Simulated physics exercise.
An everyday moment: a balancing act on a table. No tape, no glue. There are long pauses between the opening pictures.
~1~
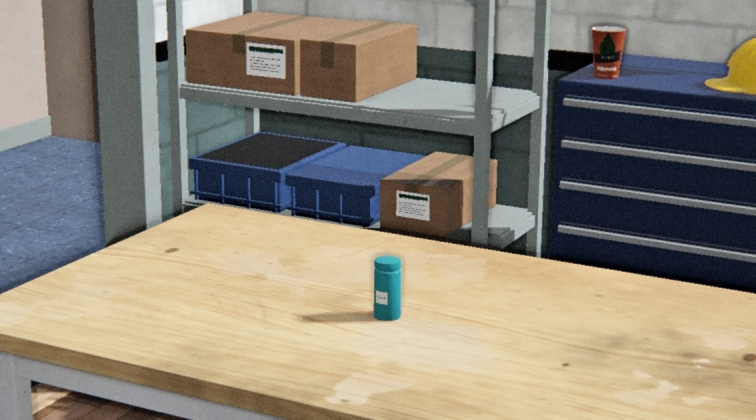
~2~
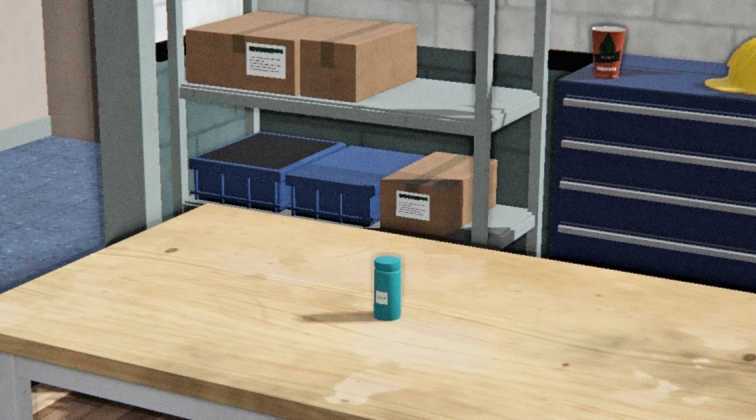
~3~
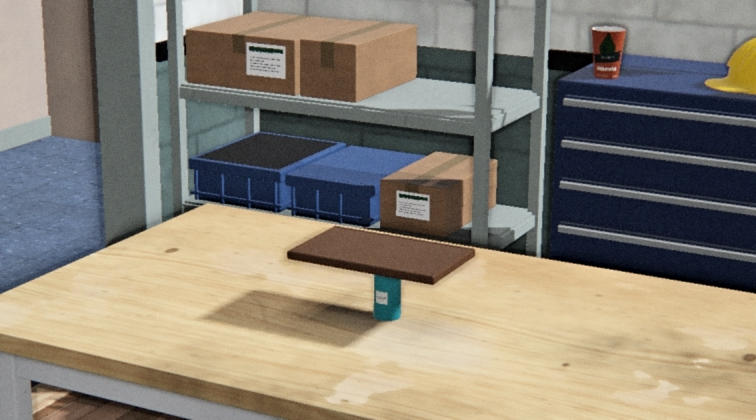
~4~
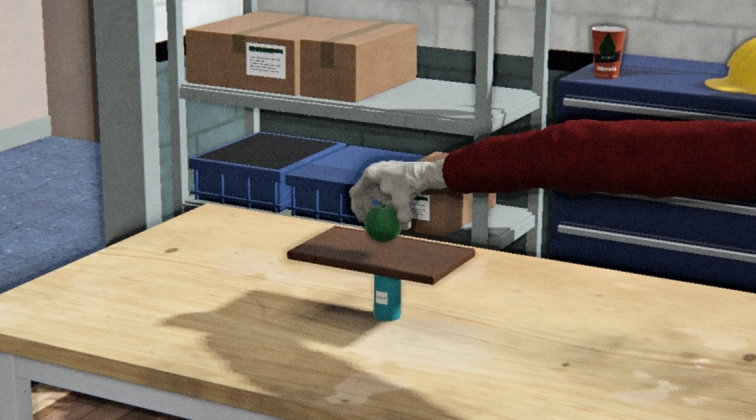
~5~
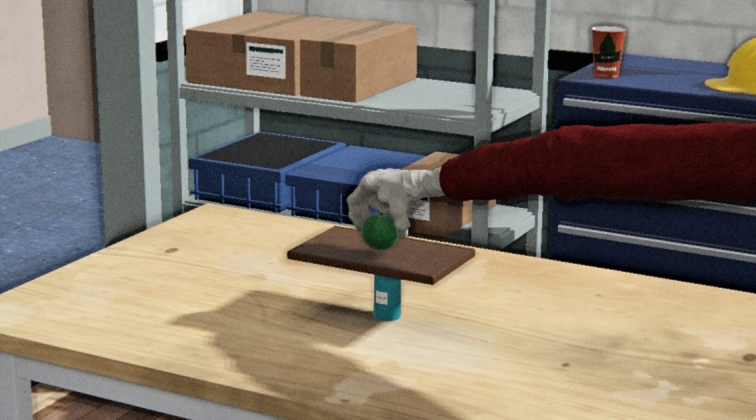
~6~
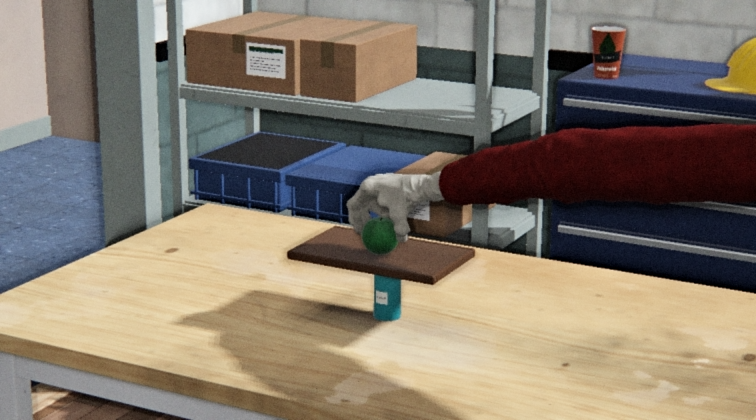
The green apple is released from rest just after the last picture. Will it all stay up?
As it turns out, it holds.
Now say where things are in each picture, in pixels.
In the first picture, the last thing is not in view yet; turquoise shaker (388, 288).
In the second picture, the last thing is not in view yet; turquoise shaker (388, 288).
In the third picture, the last thing is not in view yet; turquoise shaker (388, 288).
In the fourth picture, still above its spot; green apple (383, 223); turquoise shaker (388, 288).
In the fifth picture, still above its spot; green apple (380, 231); turquoise shaker (388, 288).
In the sixth picture, in place under the hand; green apple (380, 236); turquoise shaker (388, 288).
Then, 0.20 s on from there, no change.
Then, 0.40 s on from there, green apple resting near (380, 236).
In the end, all 3 unmoved. At the end, from the last picture's camera, green apple near (380, 236). The stack stays up.
